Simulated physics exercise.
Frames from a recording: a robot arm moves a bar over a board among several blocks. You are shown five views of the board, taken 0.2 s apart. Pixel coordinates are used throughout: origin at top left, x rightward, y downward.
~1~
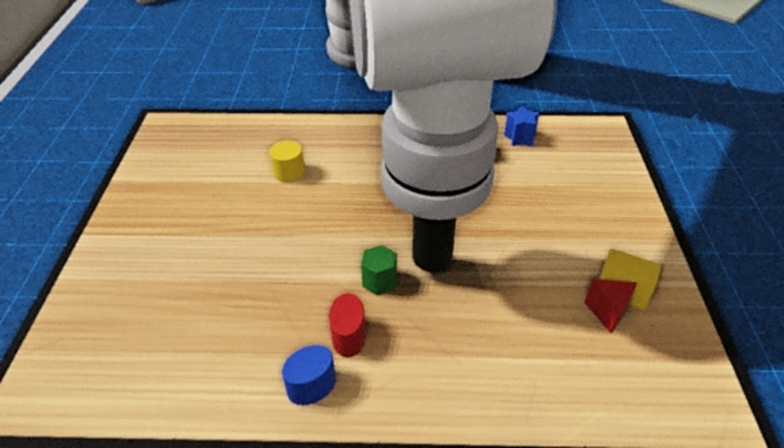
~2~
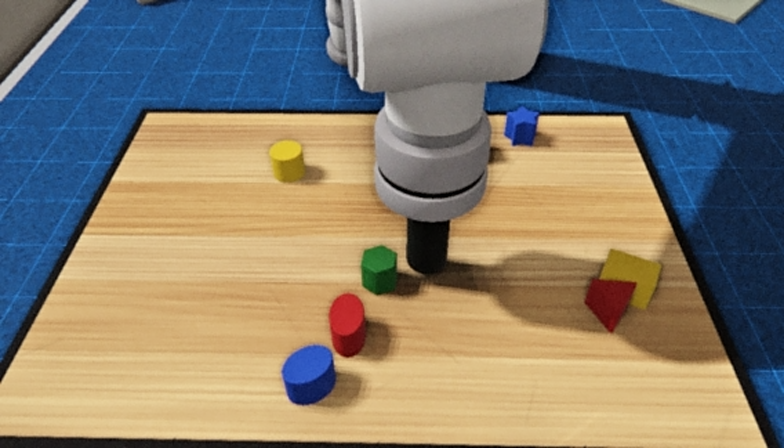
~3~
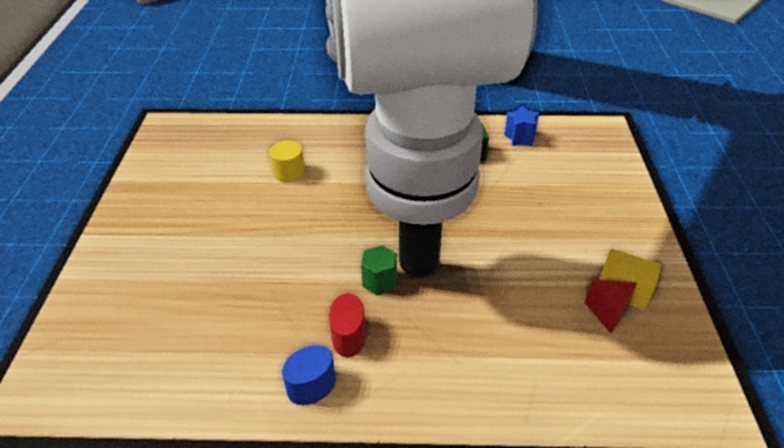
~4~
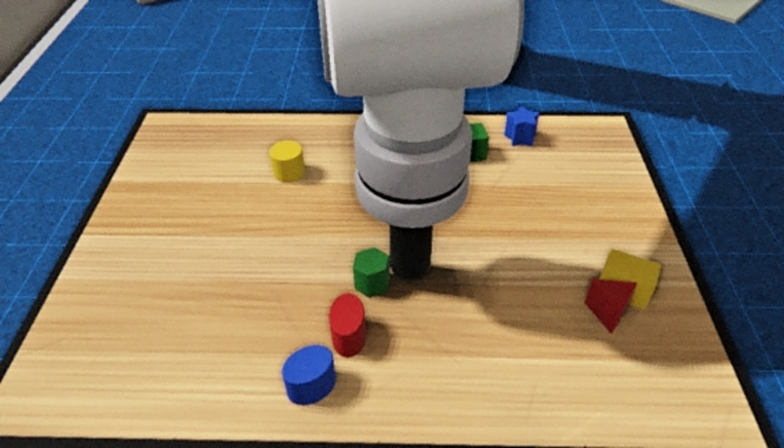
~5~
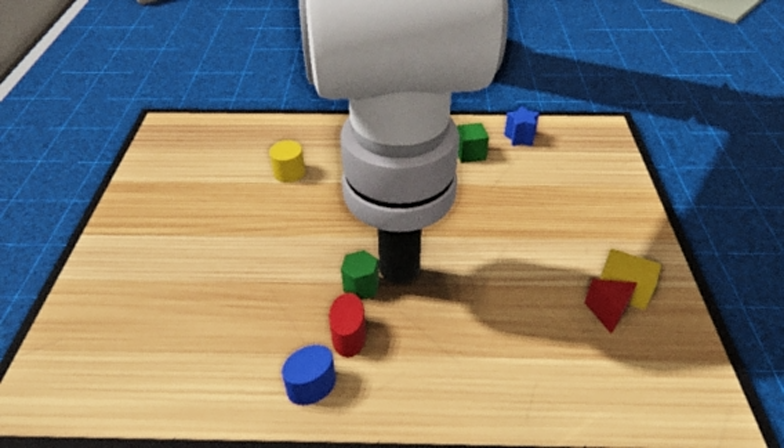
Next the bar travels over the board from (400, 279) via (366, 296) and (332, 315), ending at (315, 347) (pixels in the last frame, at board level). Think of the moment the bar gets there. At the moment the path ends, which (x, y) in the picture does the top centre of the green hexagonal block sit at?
So, by the moment the path ends, you'll find the top centre of the green hexagonal block at (301, 272).
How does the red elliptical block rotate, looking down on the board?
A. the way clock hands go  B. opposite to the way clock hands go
B.
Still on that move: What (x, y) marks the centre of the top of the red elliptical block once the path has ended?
At pixel (339, 350).
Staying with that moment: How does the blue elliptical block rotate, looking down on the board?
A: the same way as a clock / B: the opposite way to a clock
A (the same way as a clock)
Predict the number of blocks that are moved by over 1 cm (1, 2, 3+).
Three or more.
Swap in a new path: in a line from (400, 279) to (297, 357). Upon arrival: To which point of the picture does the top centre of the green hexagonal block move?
By then it is at (319, 274).
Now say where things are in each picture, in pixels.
In the first frame, bar tip (432, 258); block tops, blue elliptical block (307, 363); red elliptical block (347, 313); green hexagonal block (379, 258).
In the second frame, bar (427, 259); blocks unchanged.
In the third frame, bar (419, 262); blocks unchanged.
In the fourth frame, bar (410, 265); green hexagonal block (371, 260).
In the fifth frame, bar (400, 268); blue elliptical block (307, 363); red elliptical block (347, 313); green hexagonal block (360, 263).
On the path given first. One third of the way, bar (365, 285); green hexagonal block (324, 270), turned 35° clockwise.
Two thirds of the way, bar (331, 304); red elliptical block (336, 329), turned 45° anticlockwise; green hexagonal block (301, 272), turned 90° clockwise.
At the end, bar (313, 336); blue elliptical block (308, 382), turned 55° clockwise; red elliptical block (339, 350), turned 105° anticlockwise; green hexagonal block (301, 272), turned 90° clockwise.
